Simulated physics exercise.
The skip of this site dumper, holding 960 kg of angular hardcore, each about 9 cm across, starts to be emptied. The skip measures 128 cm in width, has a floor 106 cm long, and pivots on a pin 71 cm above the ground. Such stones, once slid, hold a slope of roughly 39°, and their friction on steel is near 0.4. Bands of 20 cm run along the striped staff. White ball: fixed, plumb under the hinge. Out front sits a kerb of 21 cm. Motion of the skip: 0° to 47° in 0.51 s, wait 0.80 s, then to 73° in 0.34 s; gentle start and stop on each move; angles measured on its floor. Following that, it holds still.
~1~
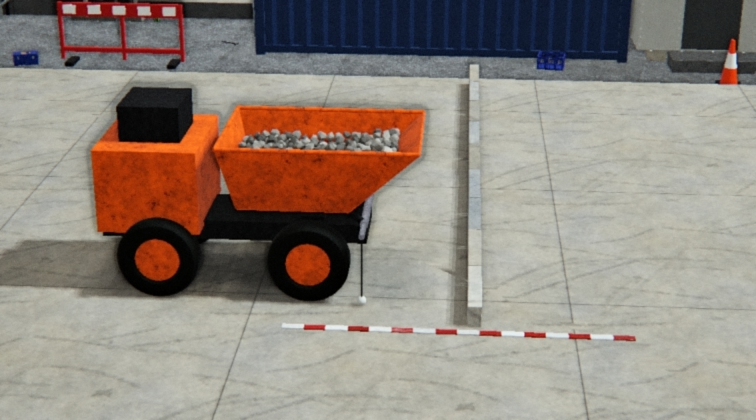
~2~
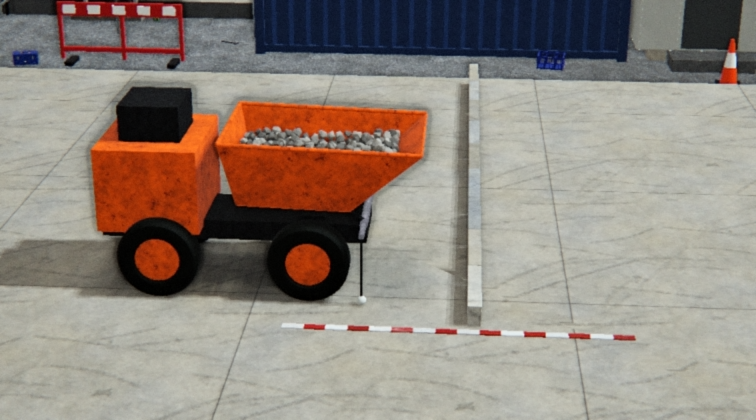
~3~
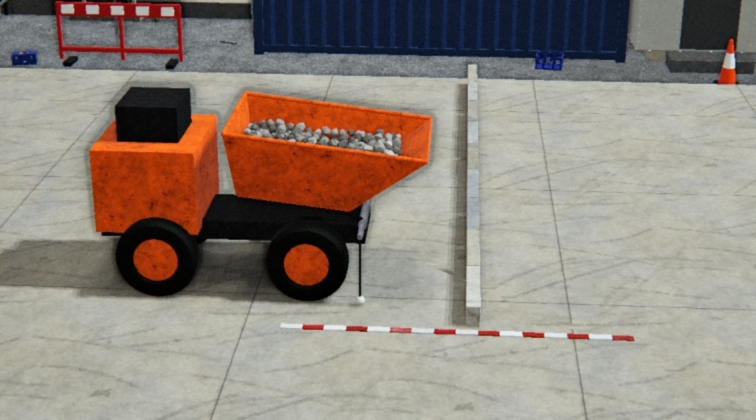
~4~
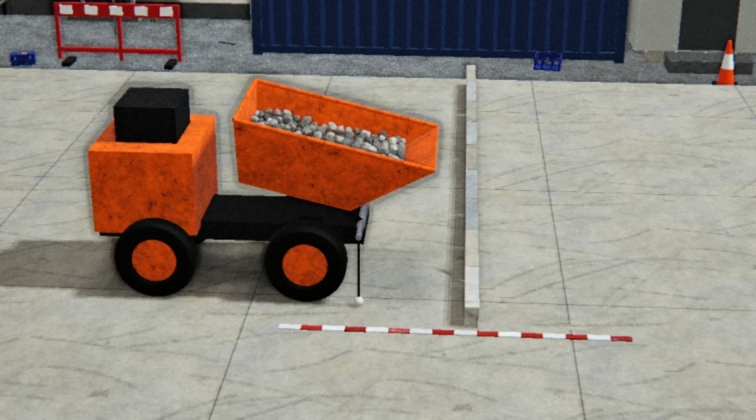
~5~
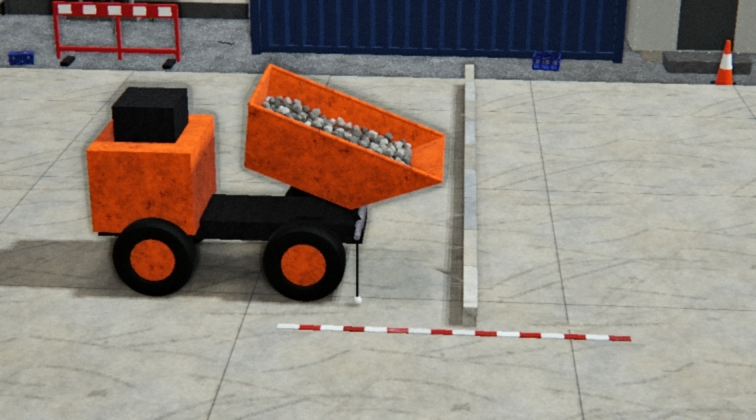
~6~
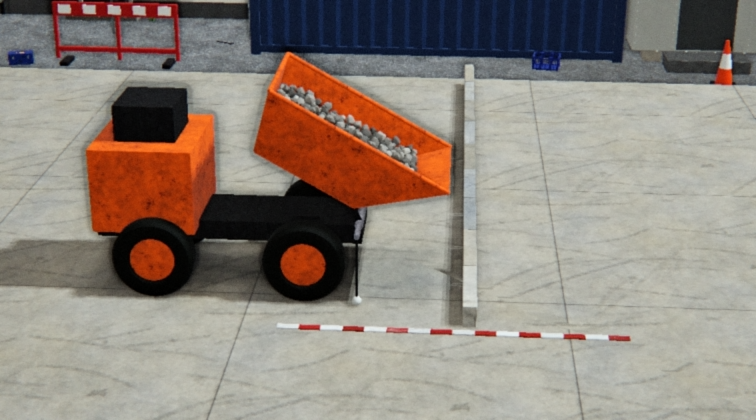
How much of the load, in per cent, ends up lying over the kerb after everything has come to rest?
Roughly 75 per cent of it.
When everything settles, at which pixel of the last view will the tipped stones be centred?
The tipped stones centre close to (504, 269).
A little later the floor is at 41°; 100 % in the skip; the foremost stones are at (424, 195).
Then the floor is at 47°; 100 % in the skip; the foremost stones are at (447, 198).
Later still the floor is at 73°; 41 % in the skip, 9 % on this side of the kerb, 50 % over the kerb; the foremost stones are at (677, 287).
In the end the floor is at 73°; 6 % in the skip, 17 % on this side of the kerb, 77 % over the kerb; the foremost stones are at (677, 287).
